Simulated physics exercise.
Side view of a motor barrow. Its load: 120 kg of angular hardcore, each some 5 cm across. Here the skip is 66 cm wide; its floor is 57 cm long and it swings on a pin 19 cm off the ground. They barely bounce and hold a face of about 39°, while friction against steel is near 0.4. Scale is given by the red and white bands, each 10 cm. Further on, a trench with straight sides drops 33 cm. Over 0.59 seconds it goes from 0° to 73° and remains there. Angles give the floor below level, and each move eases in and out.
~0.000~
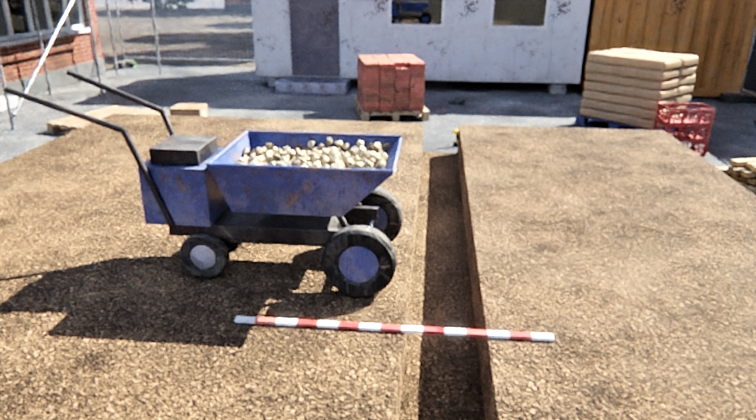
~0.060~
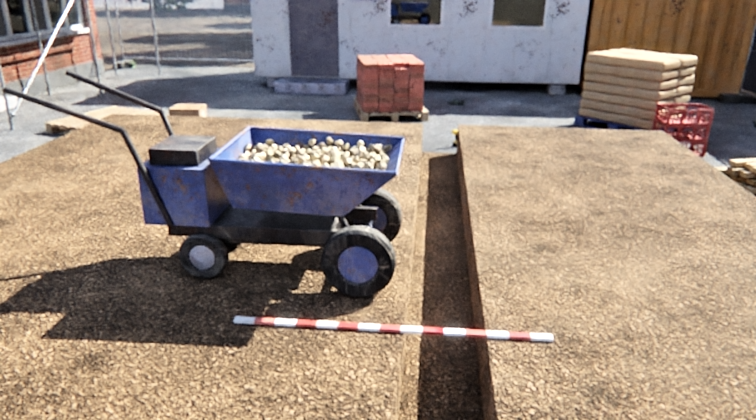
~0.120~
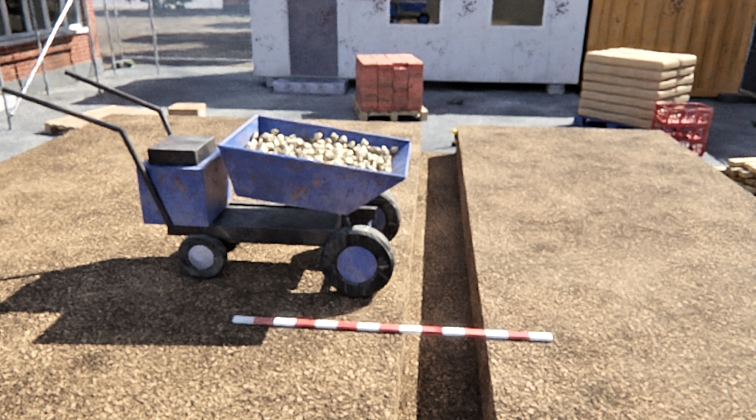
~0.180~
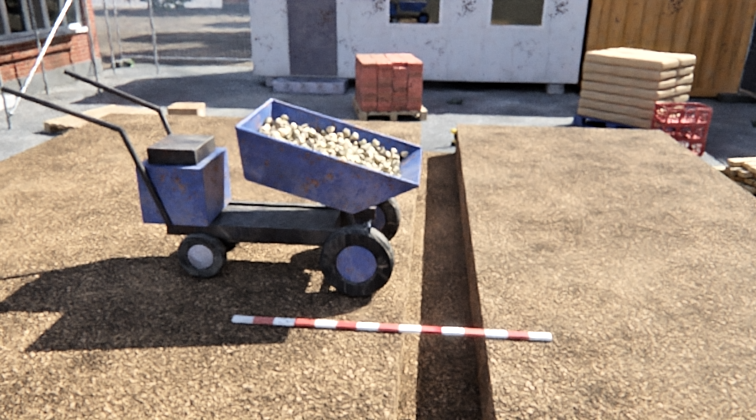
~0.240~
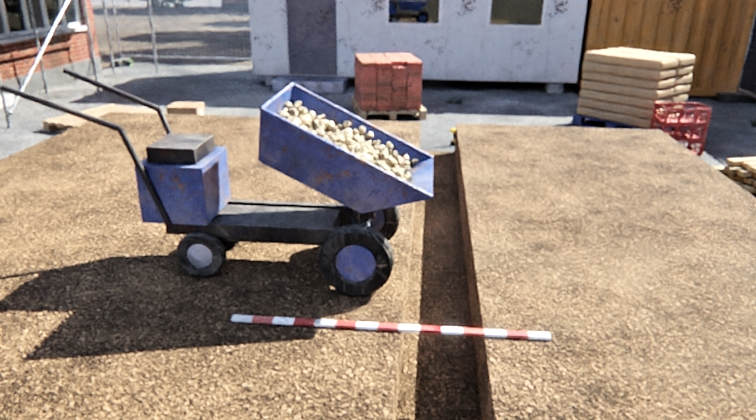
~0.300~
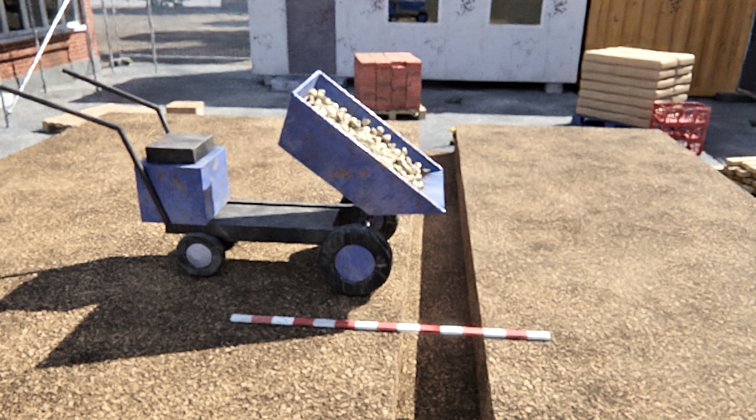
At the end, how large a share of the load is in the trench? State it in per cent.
A share of about 22 per cent.
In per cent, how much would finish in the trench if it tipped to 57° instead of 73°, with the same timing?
Some 20% would finish there.
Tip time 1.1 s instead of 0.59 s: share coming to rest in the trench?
With that change, it comes to around 40 per cent.
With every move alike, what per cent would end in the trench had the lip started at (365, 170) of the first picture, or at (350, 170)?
I'd expect close to 50 per cent at the first and 70 per cent at the second.
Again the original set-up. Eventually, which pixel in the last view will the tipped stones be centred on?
The stones end up centred near (520, 273).
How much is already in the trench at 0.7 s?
Some 5 per cent of the load by that point.
After 0.4 s the floor is at 61°; 100 % in the skip; the foremost stones are at (447, 215).
After 0.7 s the floor is at 73°; 67 % in the skip, 4 % in the trench, 29 % past the trench; the foremost stones are at (521, 281).
After 1.0 s the floor is at 73°; 4 % in the skip, 15 % in the trench, 81 % past the trench; the foremost stones are at (676, 280).
After 3.0 s the floor is at 73°; 0 % in the skip, 22 % in the trench, 78 % past the trench; the foremost stones are past the picture's edge.
